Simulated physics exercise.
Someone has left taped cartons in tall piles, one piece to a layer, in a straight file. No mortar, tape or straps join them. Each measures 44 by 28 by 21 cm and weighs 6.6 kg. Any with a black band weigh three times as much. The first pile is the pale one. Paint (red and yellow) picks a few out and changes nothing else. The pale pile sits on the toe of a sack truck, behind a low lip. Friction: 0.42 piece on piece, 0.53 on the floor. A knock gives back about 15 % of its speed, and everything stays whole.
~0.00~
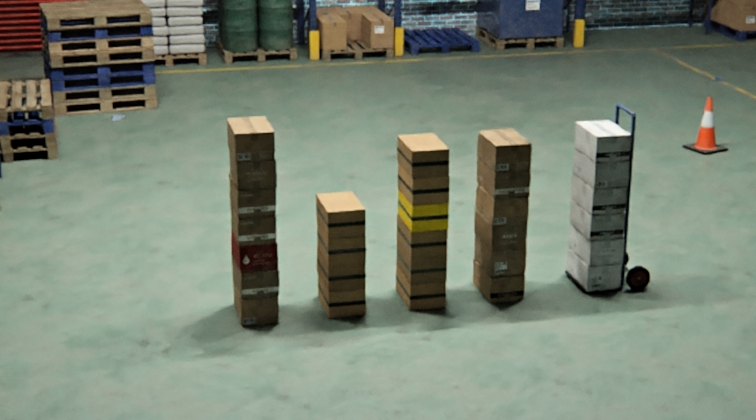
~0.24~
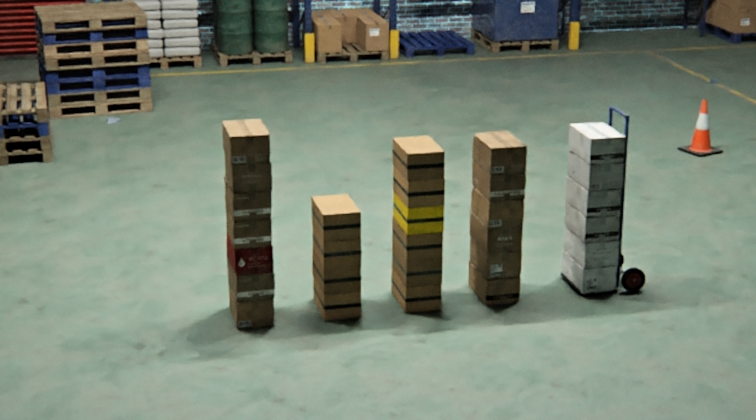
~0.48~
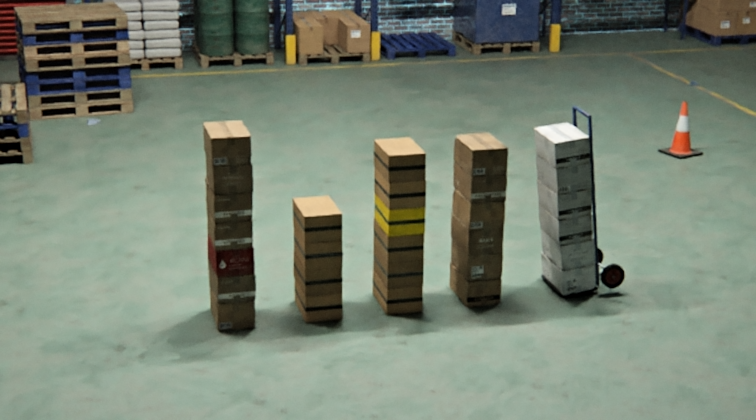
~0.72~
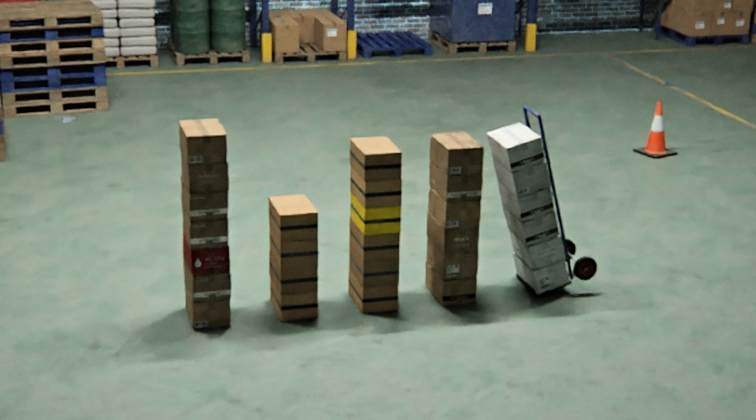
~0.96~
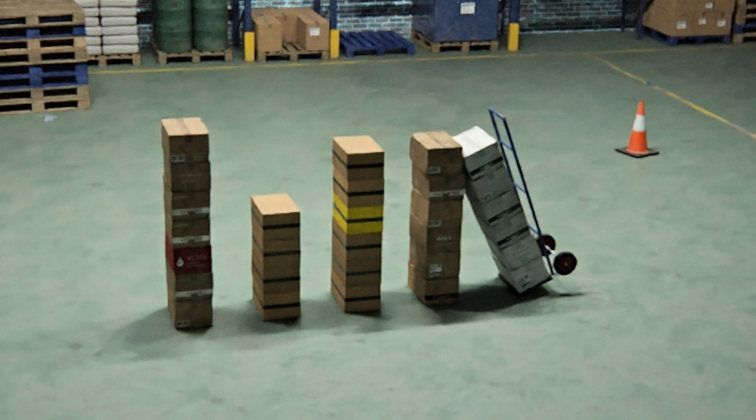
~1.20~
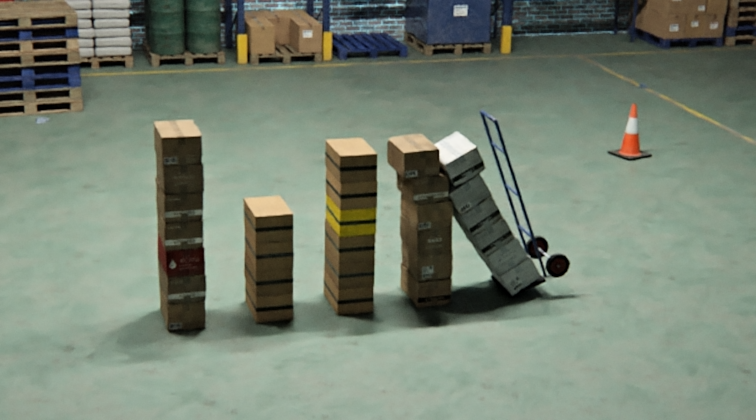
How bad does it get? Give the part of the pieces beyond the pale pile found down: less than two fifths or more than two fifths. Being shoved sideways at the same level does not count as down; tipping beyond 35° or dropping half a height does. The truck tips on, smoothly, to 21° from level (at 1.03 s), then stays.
It comes to under two fifths.
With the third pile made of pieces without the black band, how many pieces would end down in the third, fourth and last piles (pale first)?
Then third 6, fourth 4, last 7.
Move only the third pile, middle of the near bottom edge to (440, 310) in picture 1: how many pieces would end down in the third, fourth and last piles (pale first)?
Then third 0, fourth 0, last 0.
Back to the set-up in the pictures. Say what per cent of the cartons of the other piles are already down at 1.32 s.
By then 0 per cent.
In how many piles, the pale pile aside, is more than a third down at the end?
The count is 0.
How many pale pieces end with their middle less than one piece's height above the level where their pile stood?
1 pale pieces.
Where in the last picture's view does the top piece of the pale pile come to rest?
Around (421, 181).
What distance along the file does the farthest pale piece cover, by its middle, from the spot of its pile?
Roughly 90 cm along.
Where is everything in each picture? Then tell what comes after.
In the first picture (we follow the side turned to the camera; the camera pans a little), truck frame (632, 150) 0° forward; red carton (259, 258); yellow carton (430, 218); no other piece has moved.
In the second picture, truck frame (625, 152) 1° forward; red carton (254, 261).
In the third picture, truck frame (591, 152) 7° forward, top of the pale pile leaning 7°; red carton (235, 263); no other piece has moved.
In the fourth picture, truck frame (546, 150) 15° forward, top of the pale pile leaning 15°; red carton (211, 262); no other piece has moved.
In the fifth picture, truck frame (514, 151) 21° forward, top of the pale pile leaning 24°; yellow carton (365, 220); one has shifted.
In the sixth picture, truck frame (506, 154) 21° forward, top of the pale pile leaning 27°; red carton (186, 263); yellow carton (358, 223); 4 stirred so far.
Around 1.32 s, 0 of the pale pile down; none of the 23 other cartons down, 6 disturbed.
Around 1.52 s, 5 of the pale pile down; none of the 23 other cartons down, 6 disturbed.
Around 1.74 s, 6 of the pale pile down; none of the 23 other cartons down, 7 disturbed.
Around 1.96 s, 6 of the pale pile down; none of the 23 other cartons down, 8 disturbed.
Finally (2.4 s), 6 of the pale pile down; none of the 23 other cartons down, 9 disturbed; yellow carton displaced 17 mm; red carton unmoved. That is 0 per cent. Seen by the last camera, middles, yellow carton near (349, 213), red carton near (181, 252).
